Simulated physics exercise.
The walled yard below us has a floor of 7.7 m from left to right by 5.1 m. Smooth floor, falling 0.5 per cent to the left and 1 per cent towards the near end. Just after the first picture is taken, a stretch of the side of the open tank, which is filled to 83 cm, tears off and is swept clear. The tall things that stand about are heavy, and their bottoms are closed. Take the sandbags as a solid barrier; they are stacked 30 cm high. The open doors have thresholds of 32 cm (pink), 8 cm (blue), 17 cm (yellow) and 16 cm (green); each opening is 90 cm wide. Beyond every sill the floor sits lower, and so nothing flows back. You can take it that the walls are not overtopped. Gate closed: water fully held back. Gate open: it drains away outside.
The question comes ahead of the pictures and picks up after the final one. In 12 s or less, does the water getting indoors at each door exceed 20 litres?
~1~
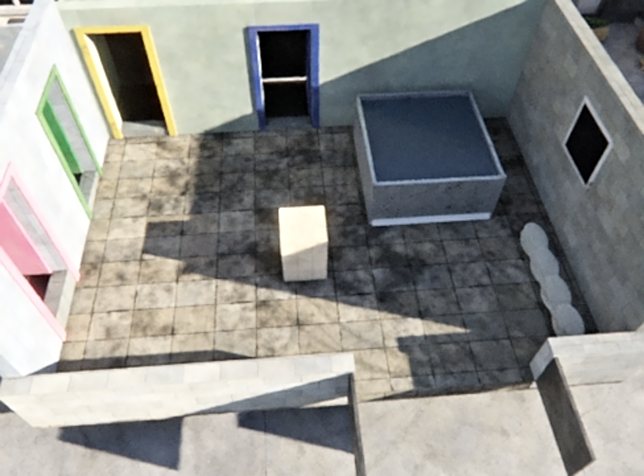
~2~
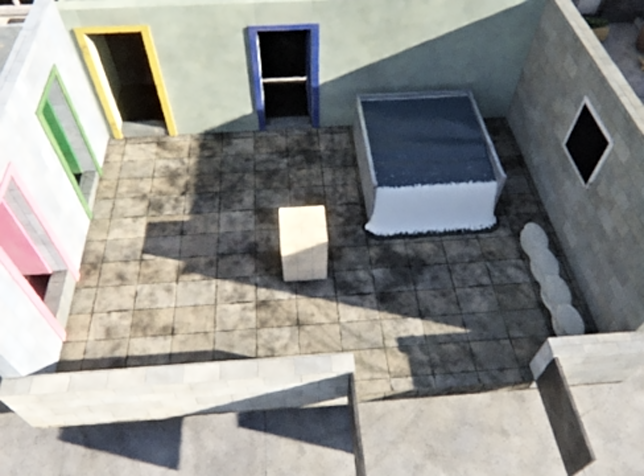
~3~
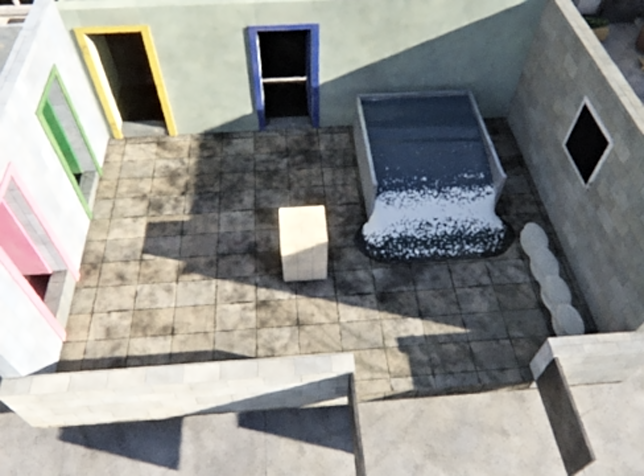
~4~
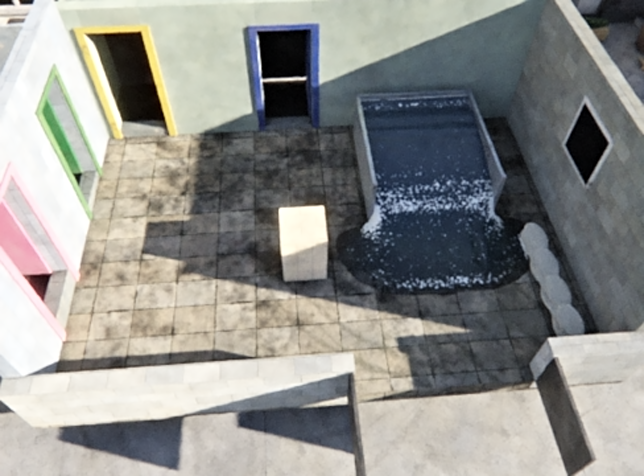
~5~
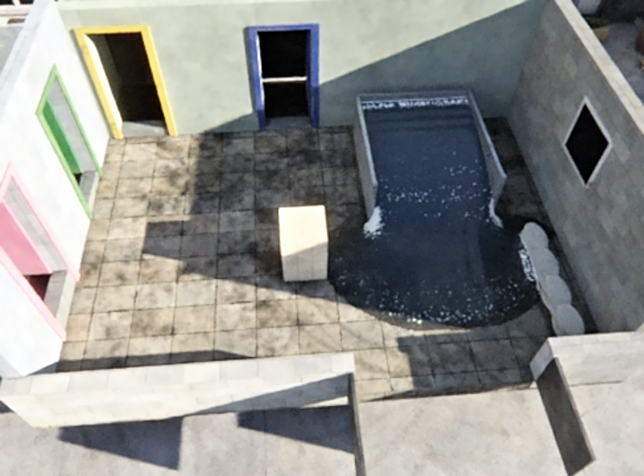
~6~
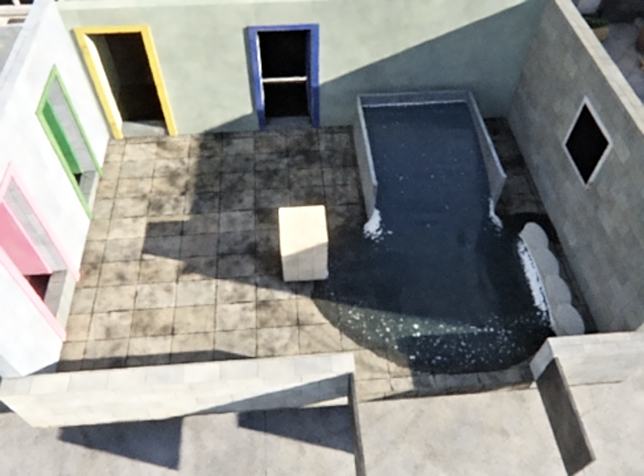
My prediction: Pink door: Short of the limit; blue door: Short of the limit; yellow door: Short of the limit; green door: Short of the limit.
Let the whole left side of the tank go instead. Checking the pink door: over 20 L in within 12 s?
Then pink does not exceed it.
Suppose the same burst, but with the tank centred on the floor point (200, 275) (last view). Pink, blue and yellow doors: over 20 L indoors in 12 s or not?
Lab note: Pink door limit not exceeded; blue door limit not exceeded; yellow door limit exceeded.
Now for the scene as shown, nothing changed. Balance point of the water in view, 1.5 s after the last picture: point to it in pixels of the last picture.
The water is centred near (430, 247).
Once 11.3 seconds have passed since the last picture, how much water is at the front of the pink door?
Reading: Close to 4.0 cm.
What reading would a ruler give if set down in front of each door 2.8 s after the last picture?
You'd see pink at 10 cm, blue at 0 cm, yellow at 0 cm and green at 0 cm.
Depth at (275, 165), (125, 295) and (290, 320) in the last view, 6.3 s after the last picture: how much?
1, 5, 2 cm.
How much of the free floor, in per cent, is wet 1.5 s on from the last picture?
Wet share: About 35 %.
Then, 0.7 s after the last picture water covers 30 % of the floor and is deepest (50 cm) near (542, 362); pink door not reached, blue door not reached, yellow door not reached, green door not reached.
Then, 1.5 s after the last picture water covers 35 % of the floor and is deepest (47 cm) near (605, 357); pink door not reached, blue door not reached, yellow door not reached, green door not reached.
Then, 2.8 s after the last picture water covers 50 % of the floor and is deepest (24 cm) near (605, 357); pink door 10 cm at the sill, 0 L in, blue door not reached, yellow door not reached, green door not reached.
Then, 6.3 s after the last picture water covers 70 % of the floor and is deepest (10 cm) near (515, 195); pink door 6 cm at the sill, 0 L in, blue door 2 cm at the sill, 0 L in, yellow door 5 cm at the sill, 0 L in, green door 3 cm at the sill, 0 L in.
Then, 11.3 s after the last picture water covers 85 % of the floor and is deepest (8 cm) near (582, 335); pink door 4 cm at the sill, 0 L in, blue door 1 cm at the sill, 0 L in, yellow door 2 cm at the sill, 0 L in, green door 4 cm at the sill, 0 L in.
